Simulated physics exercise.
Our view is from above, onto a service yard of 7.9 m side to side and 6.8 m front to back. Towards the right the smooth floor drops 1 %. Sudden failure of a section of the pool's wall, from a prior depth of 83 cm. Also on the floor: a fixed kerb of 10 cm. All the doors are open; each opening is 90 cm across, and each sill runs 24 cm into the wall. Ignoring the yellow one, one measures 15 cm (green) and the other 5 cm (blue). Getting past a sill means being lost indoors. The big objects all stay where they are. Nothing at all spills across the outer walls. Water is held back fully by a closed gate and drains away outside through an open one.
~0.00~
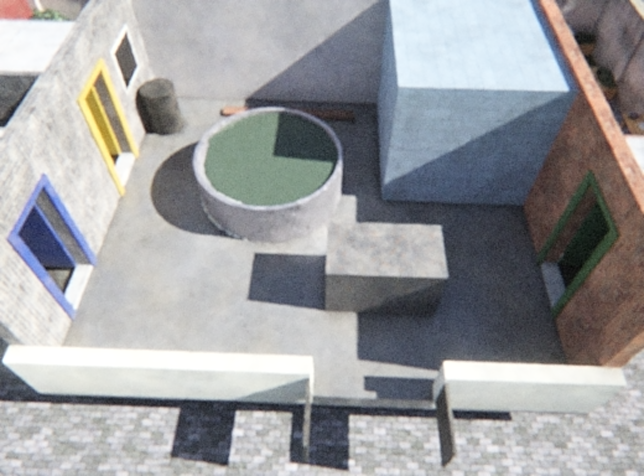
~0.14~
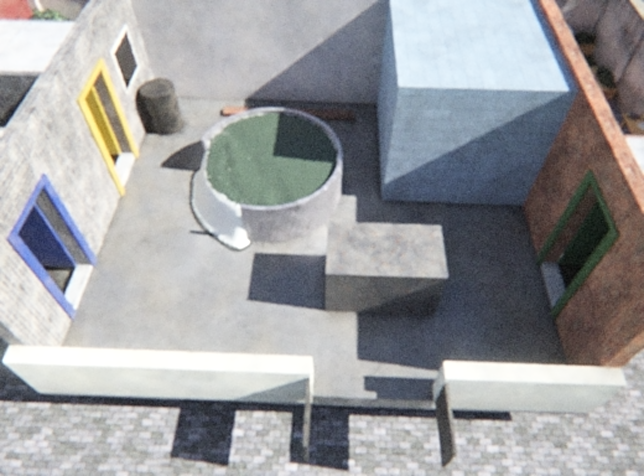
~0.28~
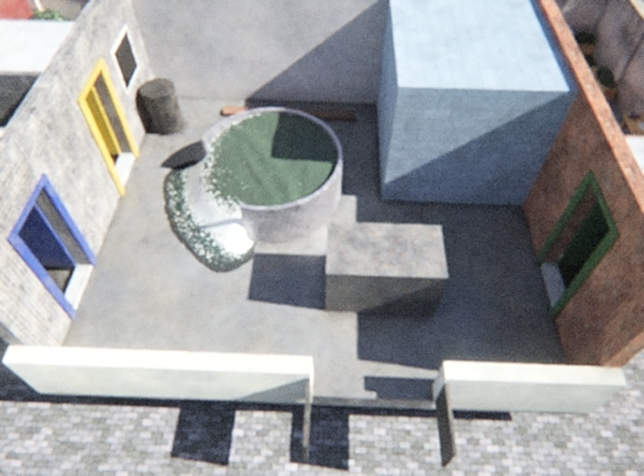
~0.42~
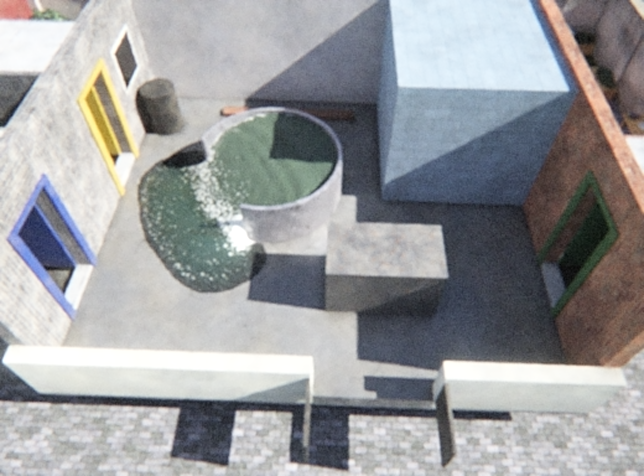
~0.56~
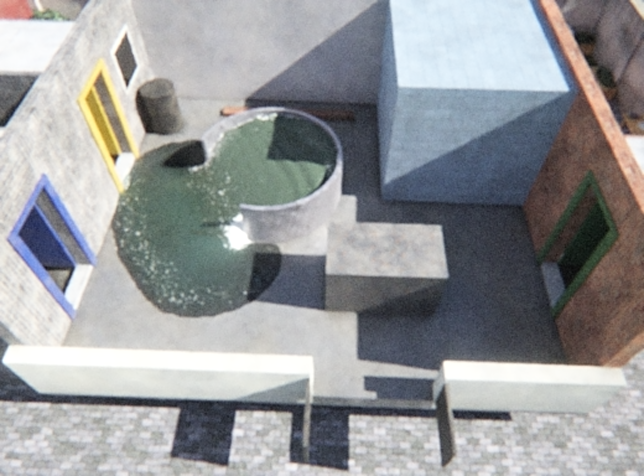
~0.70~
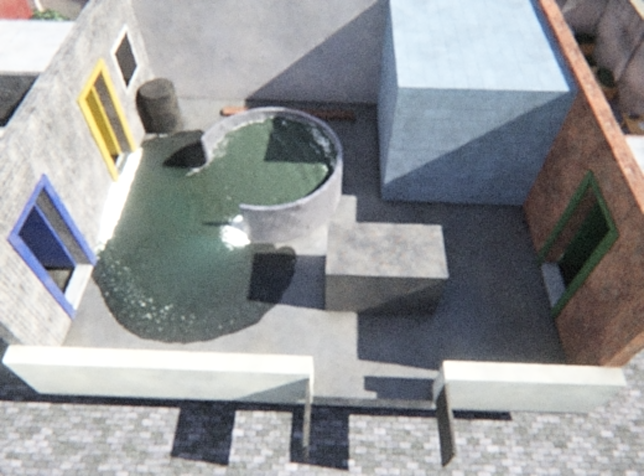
The clip opens on a walled yard seen from above, with still green water in a round pool. Part of the pool's left wall gives way, and water pours through the gap, foaming as it spreads left and forward across the floor, reaching the yellow door as a broad dark sheet.
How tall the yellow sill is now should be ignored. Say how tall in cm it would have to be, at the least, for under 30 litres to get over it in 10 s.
Some 29 cm would be enough.
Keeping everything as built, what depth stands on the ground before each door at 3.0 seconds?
In cm: Green 0, yellow 23, blue 23.
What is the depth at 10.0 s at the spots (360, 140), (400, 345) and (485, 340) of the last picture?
Respectively 11 cm, 5 cm and 12 cm.
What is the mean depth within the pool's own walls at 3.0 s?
Around 25 cm on average.
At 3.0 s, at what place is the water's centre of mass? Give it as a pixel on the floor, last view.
The water is centred near (200, 236).
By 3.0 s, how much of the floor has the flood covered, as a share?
About 50 per cent.
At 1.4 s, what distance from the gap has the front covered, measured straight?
About 3.8 m.
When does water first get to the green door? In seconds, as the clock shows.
Arrival at green: 4.5 s.
After 1.4 s water covers 35 % of the floor, deepest (51 cm) near (58, 358); 31 cm at the yellow door, 47 litres in over its 15 cm sill.
After 3.0 s water covers 50 % of the floor, deepest (42 cm) near (53, 369); 23 cm at the yellow door, 161 litres in over its 15 cm sill.
After 10.0 s water covers 95 % of the floor, deepest (18 cm) near (517, 210); 6 cm at the yellow door, 179 litres in over its 15 cm sill.
At the yellow door as built, the water arrived by 0.6 s and peaked near 33 cm at 1.8 s.
Run again over the same 10 s with other heights there, 43 litres in over 27 cm, 18 litres over 31.5 cm. The limit of 30 litres is kept from about 29 cm up.
